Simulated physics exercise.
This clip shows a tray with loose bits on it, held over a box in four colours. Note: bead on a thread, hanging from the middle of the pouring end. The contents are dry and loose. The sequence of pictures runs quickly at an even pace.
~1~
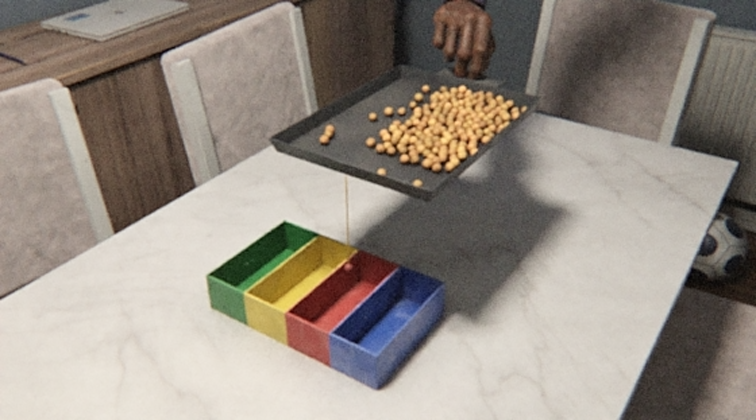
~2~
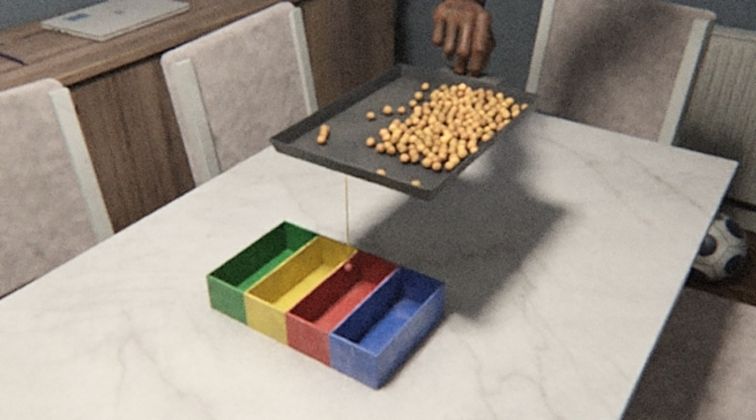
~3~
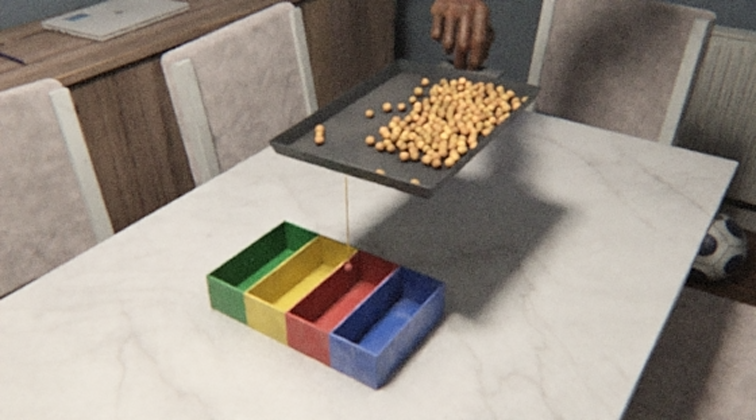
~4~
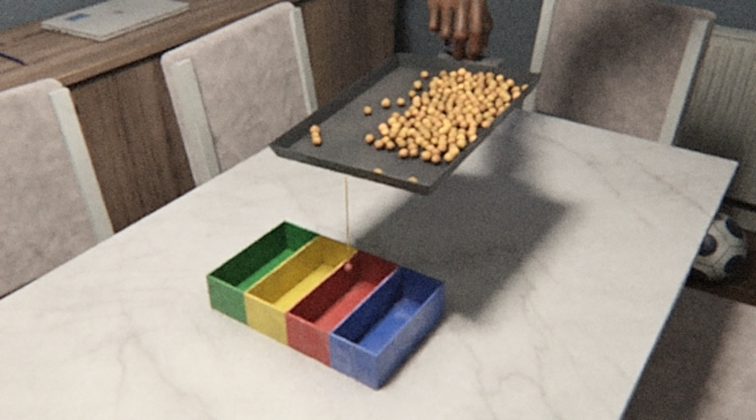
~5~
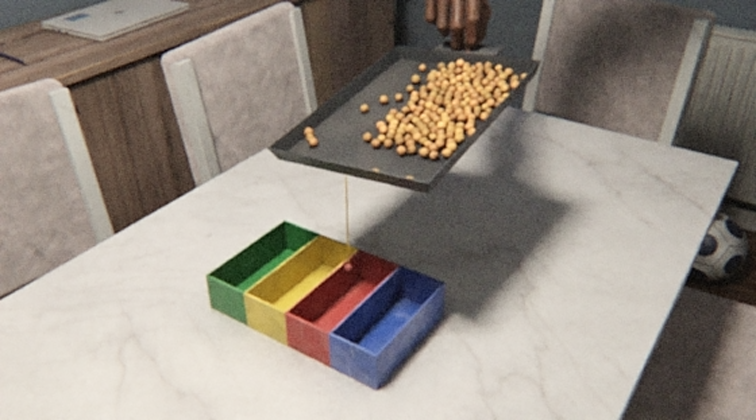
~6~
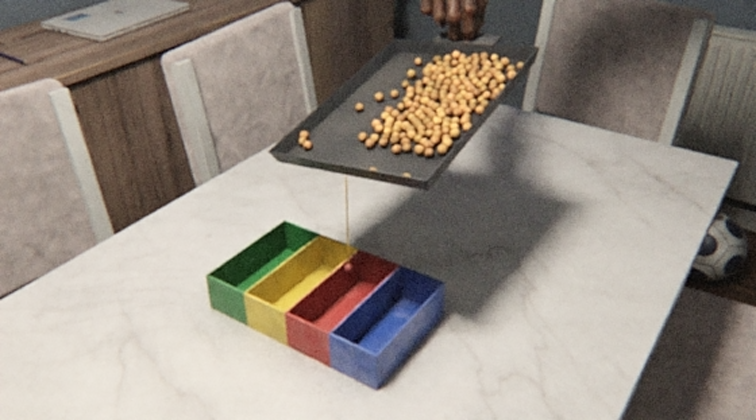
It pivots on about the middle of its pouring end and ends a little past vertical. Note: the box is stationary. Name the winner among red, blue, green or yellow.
Winner: Green.
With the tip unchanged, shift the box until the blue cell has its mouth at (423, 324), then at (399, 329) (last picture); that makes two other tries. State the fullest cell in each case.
That green cell, then the cell in green.
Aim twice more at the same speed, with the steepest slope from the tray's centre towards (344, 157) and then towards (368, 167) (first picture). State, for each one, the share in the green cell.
You'd get 40 per cent the first time and 0 per cent the second time.
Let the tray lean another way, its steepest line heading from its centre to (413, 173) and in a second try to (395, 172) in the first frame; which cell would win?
First: The cell in blue, second: Blue.
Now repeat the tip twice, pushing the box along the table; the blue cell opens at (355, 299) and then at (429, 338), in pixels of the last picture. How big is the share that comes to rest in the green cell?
20 and 20 in a hundred.
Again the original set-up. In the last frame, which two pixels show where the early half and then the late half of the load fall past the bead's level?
Earlier portion about (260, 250); later portion about (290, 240).
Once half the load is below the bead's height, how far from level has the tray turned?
Approx. 70° from level.
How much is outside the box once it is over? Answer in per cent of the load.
Share outside: Near 10 %.
Soon after the last picture, tray tipped steeply; about two thirds on the tray; about a quarter in the green cell; a small part in the yellow cell; a small part falling or outside the box.
A little later, tray tipped right over; a stray few on the tray; about two thirds in the green cell; about a quarter in the yellow cell; a stray few in the red cell; a small part falling or outside the box.
Later still, tray tipped past a quarter turn; about two thirds in the green cell; about a quarter in the yellow cell; a stray few in the red cell; a small part falling or outside the box.
At rest, tray tipped past a quarter turn; about two thirds in the green cell; about a quarter in the yellow cell; a stray few in the red cell; none in the blue cell; a small part outside the box.
